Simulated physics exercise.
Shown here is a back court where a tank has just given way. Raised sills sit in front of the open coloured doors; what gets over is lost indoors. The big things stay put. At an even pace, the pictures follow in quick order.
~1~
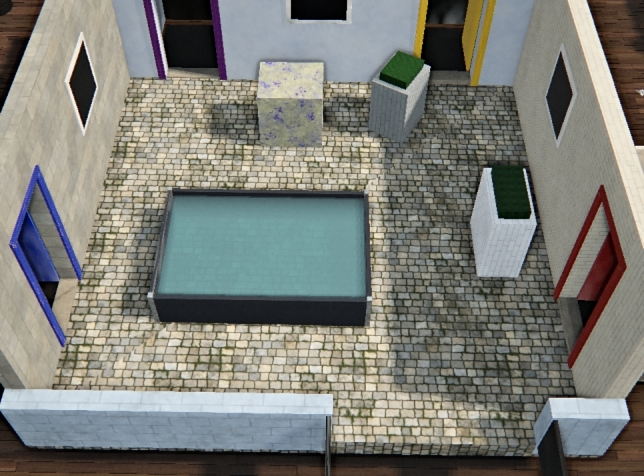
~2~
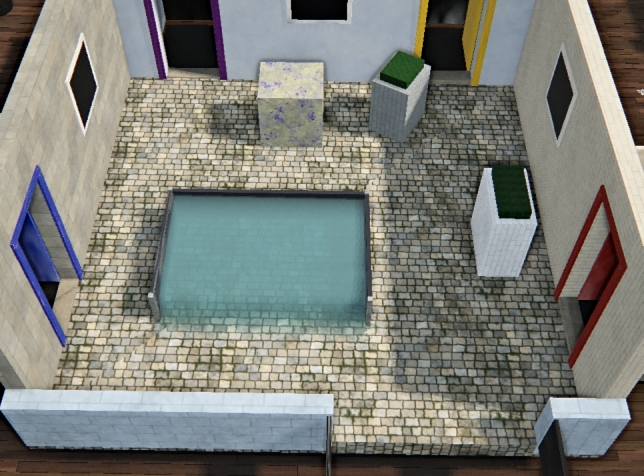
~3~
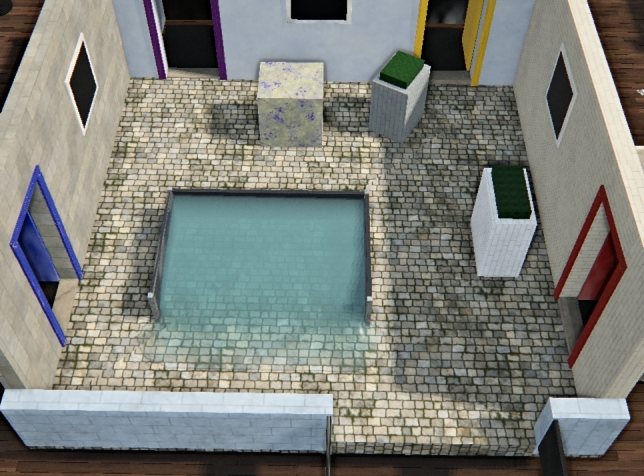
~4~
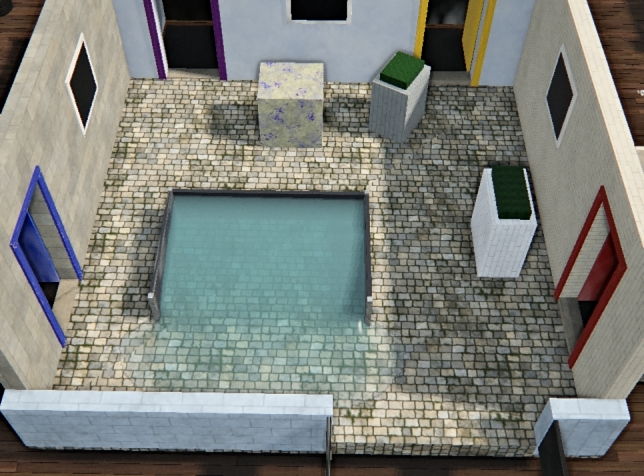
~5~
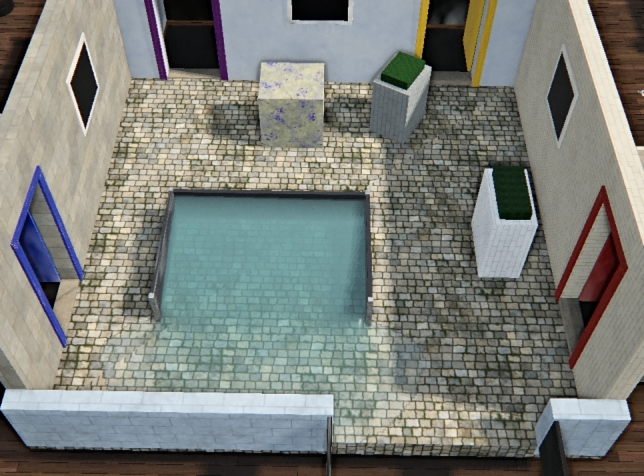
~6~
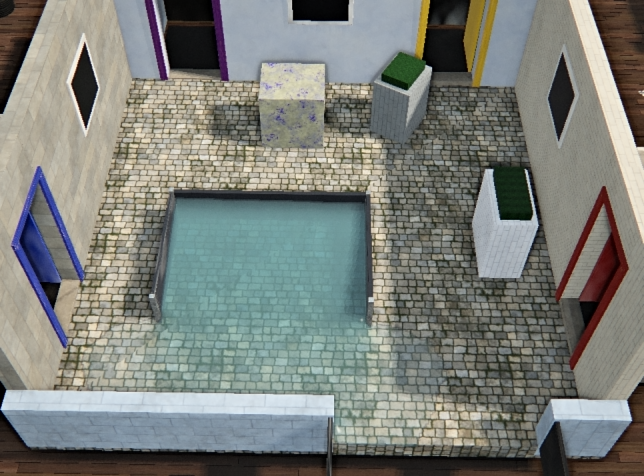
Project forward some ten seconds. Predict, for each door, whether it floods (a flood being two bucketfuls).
Outcome: The yellow door keeps inside the allowance there; the purple door exceeds the allowance there; the blue door exceeds the allowance there; the red door keeps inside the allowance there.
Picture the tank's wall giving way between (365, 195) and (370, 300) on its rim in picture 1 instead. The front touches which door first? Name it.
Answer: The door marked red.
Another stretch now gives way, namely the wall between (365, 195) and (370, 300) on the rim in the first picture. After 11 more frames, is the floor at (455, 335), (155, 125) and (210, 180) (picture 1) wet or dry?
Point by point: Swamped, untouched and untouched.
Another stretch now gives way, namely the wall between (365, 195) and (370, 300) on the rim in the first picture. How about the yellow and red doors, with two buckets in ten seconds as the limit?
Yellow overflows; red overflows.
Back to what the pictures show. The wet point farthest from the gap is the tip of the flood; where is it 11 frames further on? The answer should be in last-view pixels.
The front tops out at about (533, 427).
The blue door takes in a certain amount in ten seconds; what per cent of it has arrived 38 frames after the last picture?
It comes to around 100 percent of the ten-second total.
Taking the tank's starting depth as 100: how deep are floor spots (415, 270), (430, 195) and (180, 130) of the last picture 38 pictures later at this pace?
First spot 0 %, second 0 %, third 6 %.
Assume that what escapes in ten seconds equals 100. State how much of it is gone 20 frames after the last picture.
About 50 %.
A moment on, water covers 20 % of the floor; the yellow door not reached, the purple door not reached, the blue door not reached, the red door not reached.
Next, water covers 25 % of the floor; the yellow door not reached, the purple door not reached, the blue door wet at the sill, nothing in, the red door not reached.
Then, water covers 45 % of the floor; the yellow door not reached, the purple door not reached, the blue door over two buckets in, the red door wet at the sill, nothing in.
Later, water covers 60 % of the floor; the yellow door not reached, the purple door over two buckets in, the blue door over two buckets in, the red door under two buckets in.
In the end, water covers 80 % of the floor; the yellow door wet at the sill, nothing in, the purple door far over two buckets in, the blue door over two buckets in, the red door under two buckets in.
